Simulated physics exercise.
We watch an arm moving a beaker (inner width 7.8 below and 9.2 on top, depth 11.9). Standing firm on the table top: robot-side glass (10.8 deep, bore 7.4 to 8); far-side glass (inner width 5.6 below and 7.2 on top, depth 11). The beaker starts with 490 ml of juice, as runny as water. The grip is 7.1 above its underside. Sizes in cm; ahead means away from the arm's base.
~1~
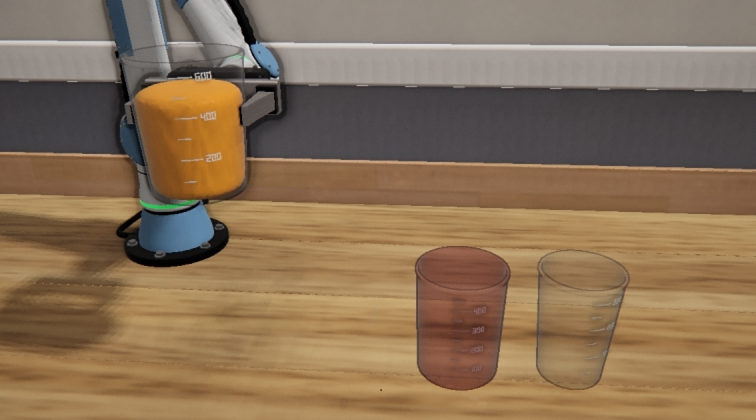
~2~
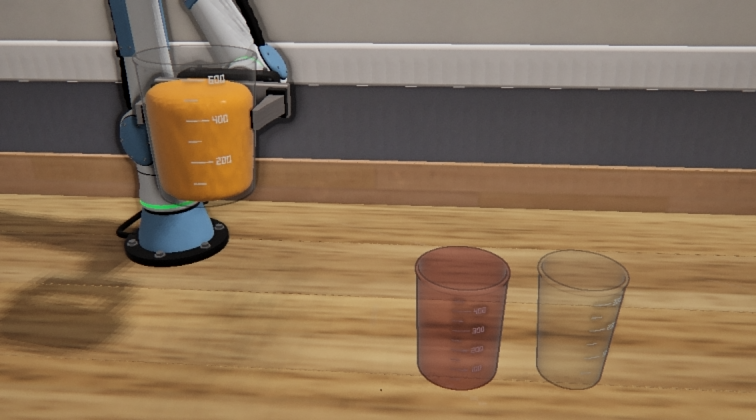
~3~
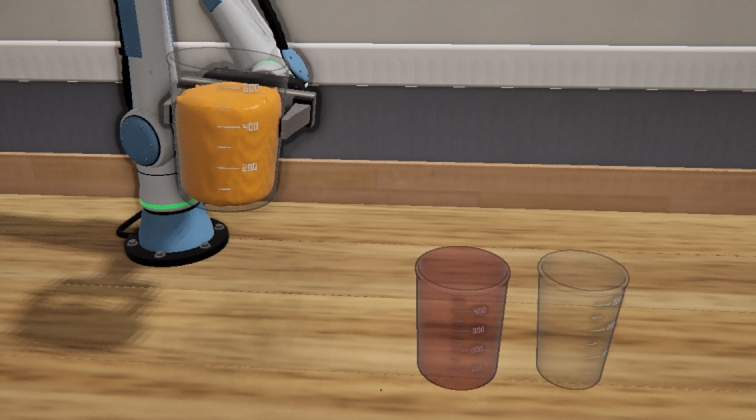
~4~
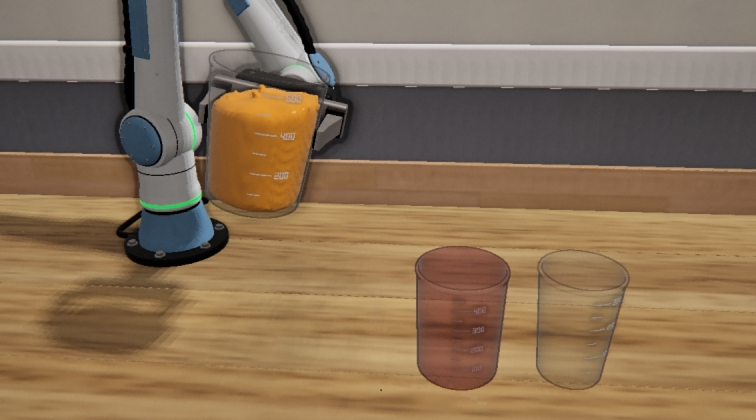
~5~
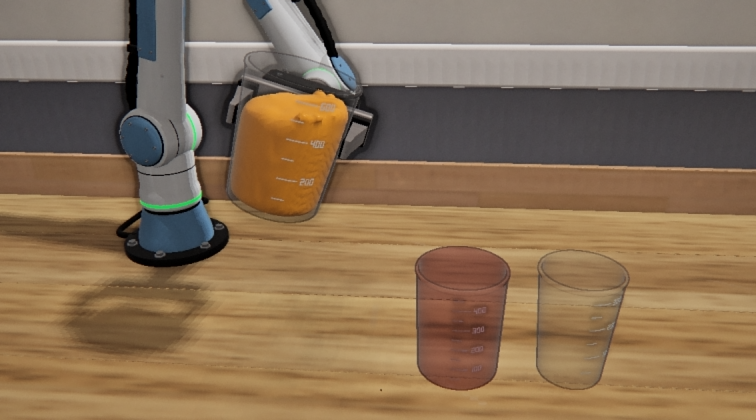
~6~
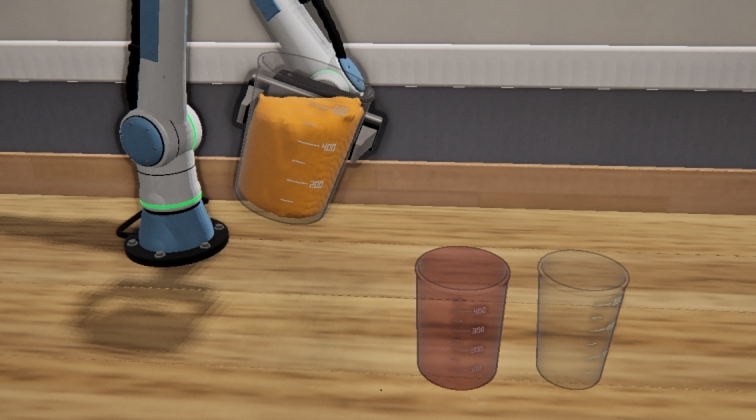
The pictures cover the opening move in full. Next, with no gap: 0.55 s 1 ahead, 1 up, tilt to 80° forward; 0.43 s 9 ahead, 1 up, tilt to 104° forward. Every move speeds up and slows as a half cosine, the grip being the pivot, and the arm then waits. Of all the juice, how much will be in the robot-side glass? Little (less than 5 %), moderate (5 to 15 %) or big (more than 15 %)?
Share in the robot-side glass: Big (more than 15 %).
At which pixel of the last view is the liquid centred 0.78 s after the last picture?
Around (414, 226).
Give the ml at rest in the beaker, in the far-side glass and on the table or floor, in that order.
Roughly 0, 120, 180 ml.
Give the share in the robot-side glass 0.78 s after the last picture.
About 40 %.
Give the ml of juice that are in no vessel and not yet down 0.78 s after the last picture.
Some 50 ml.
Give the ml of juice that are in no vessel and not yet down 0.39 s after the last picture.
About 25 ml.
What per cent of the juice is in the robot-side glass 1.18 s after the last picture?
Near 40 %.
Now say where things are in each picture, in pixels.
The first frame shows beaker middle at (193, 125), level; upper third of the juice around (190, 103), from x 135 to 240, top at y 85; 490 ml in the beaker.
The second frame shows beaker middle at (203, 127), tilted 2° forward; upper third of the juice around (200, 103), from x 145 to 250, top at y 80.
The third frame shows beaker middle at (229, 131), tilted 7° forward; upper third of the juice around (229, 108), from x 175 to 280, top at y 85.
The fourth frame shows beaker middle at (261, 136), tilted 12° forward; upper third of the juice around (265, 113), from x 210 to 320, top at y 85.
The fifth frame shows beaker middle at (288, 140), tilted 17° forward; upper third of the juice around (292, 118), from x 235 to 345, top at y 95.
The sixth frame shows beaker middle at (298, 142), tilted 19° forward; upper third of the juice around (305, 120), from x 240 to 360, top at y 95; 490 ml in the beaker.
Then, 0.39 s after the last picture, tilted 68° forward, liquid up to 26 above the table; 460 ml in the beaker, 25 ml in the air or running down outside.
Then, 0.78 s after the last picture, tilted 94° forward, liquid up to 43 above the table; 240 ml in the beaker, 200 ml in the robot-side glass, 50 ml in the air or running down outside.
Then, 1.18 s after the last picture, tilted 104° forward, liquid up to 88 above the table; 190 ml in the robot-side glass, 140 ml in the far-side glass, 95 ml on the table or floor, 5 ml in the beaker, 60 ml in the air or running down outside.
Then, 1.98 s after the last picture, tilted 104° forward, liquid up to 5 above the table; 190 ml in the robot-side glass, 180 ml on the table or floor, 120 ml in the far-side glass.
Final state, 190 ml in the robot-side glass, 180 ml on the table or floor, 120 ml in the far-side glass. That is 39 % in the robot-side glass.
